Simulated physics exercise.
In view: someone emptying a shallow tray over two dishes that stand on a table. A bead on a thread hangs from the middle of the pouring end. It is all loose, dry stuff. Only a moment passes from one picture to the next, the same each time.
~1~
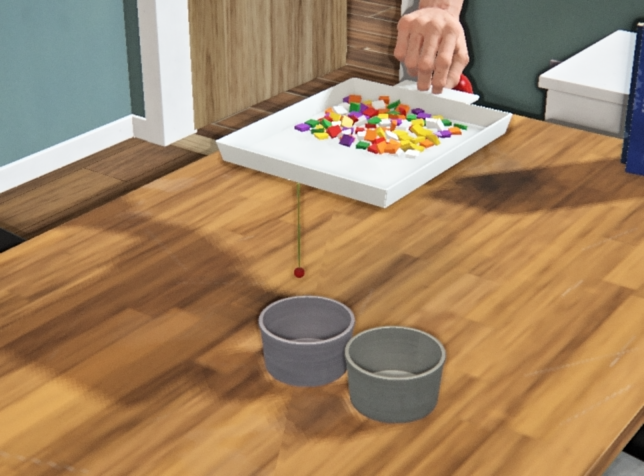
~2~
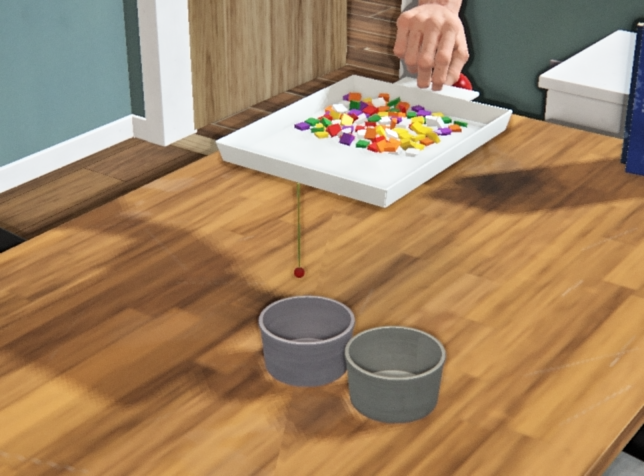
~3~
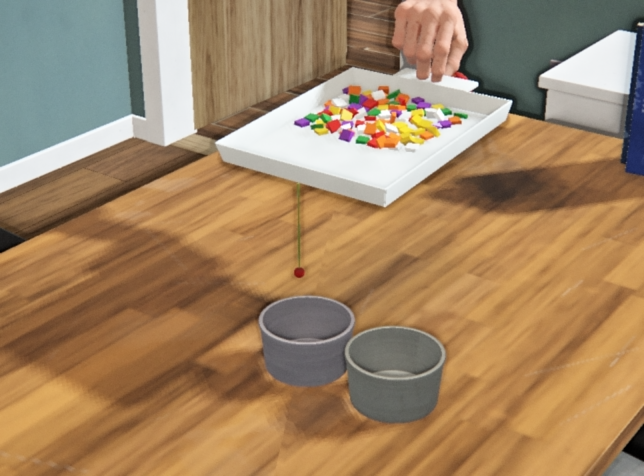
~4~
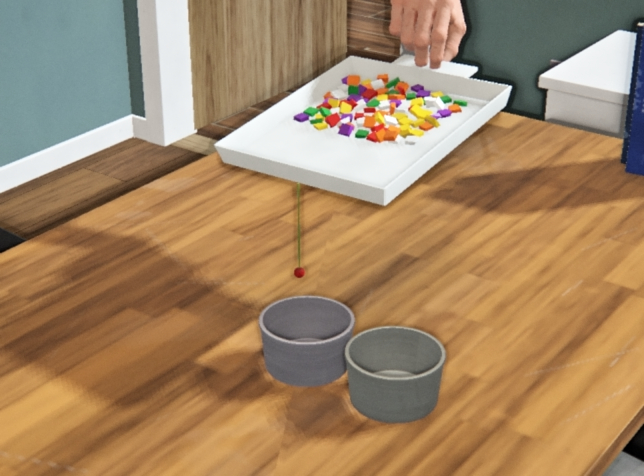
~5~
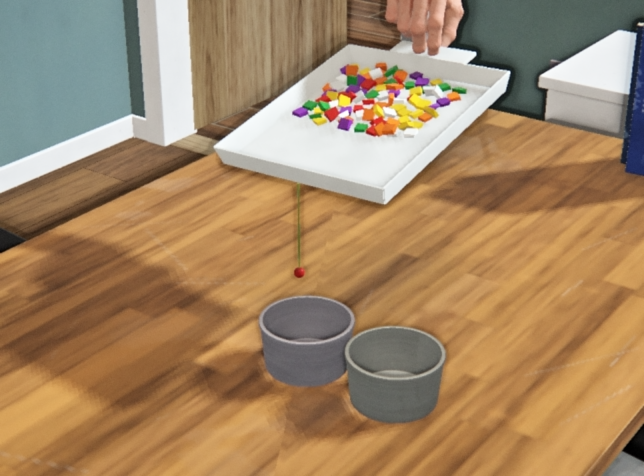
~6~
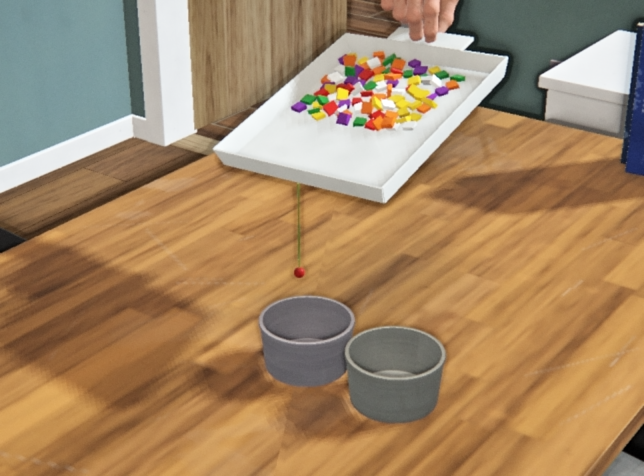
A hand gradually tilts a white tray of colourful pieces above two dishes on a table.
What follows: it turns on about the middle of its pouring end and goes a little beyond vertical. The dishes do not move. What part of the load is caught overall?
Together they catch under half.
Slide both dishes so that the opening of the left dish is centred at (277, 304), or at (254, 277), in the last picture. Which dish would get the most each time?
In turn: The left one; the left-hand dish.
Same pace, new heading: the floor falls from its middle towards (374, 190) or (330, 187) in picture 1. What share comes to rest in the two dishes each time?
First some 10, then 60 per cent.
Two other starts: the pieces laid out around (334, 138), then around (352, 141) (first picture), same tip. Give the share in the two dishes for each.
The first gives 10 %, the second 10 %.
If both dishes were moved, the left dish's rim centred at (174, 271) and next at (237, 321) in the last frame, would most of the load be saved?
The first try: More than half. The second: Less than half.
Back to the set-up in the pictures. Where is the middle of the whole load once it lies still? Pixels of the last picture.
Close to (227, 333).
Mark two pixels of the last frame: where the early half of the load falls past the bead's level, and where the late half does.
Early half (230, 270), late half (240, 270).
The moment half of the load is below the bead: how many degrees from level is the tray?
Around 110° of tilt.
Just after the last frame, tray tipped steeply; the larger part on the tray; just a few in the left dish; just a few outside both; about a tenth in the air.
A moment on, tray tipped past a quarter turn; the larger part on the tray; about a tenth in the left dish; about a tenth outside both; just a few in the air.
Further on, tray tipped past a quarter turn; roughly a quarter in the left dish; the larger part outside both.
When it is over, tray tipped past a quarter turn; not one in the right dish; roughly a quarter in the left dish; the larger part outside both.
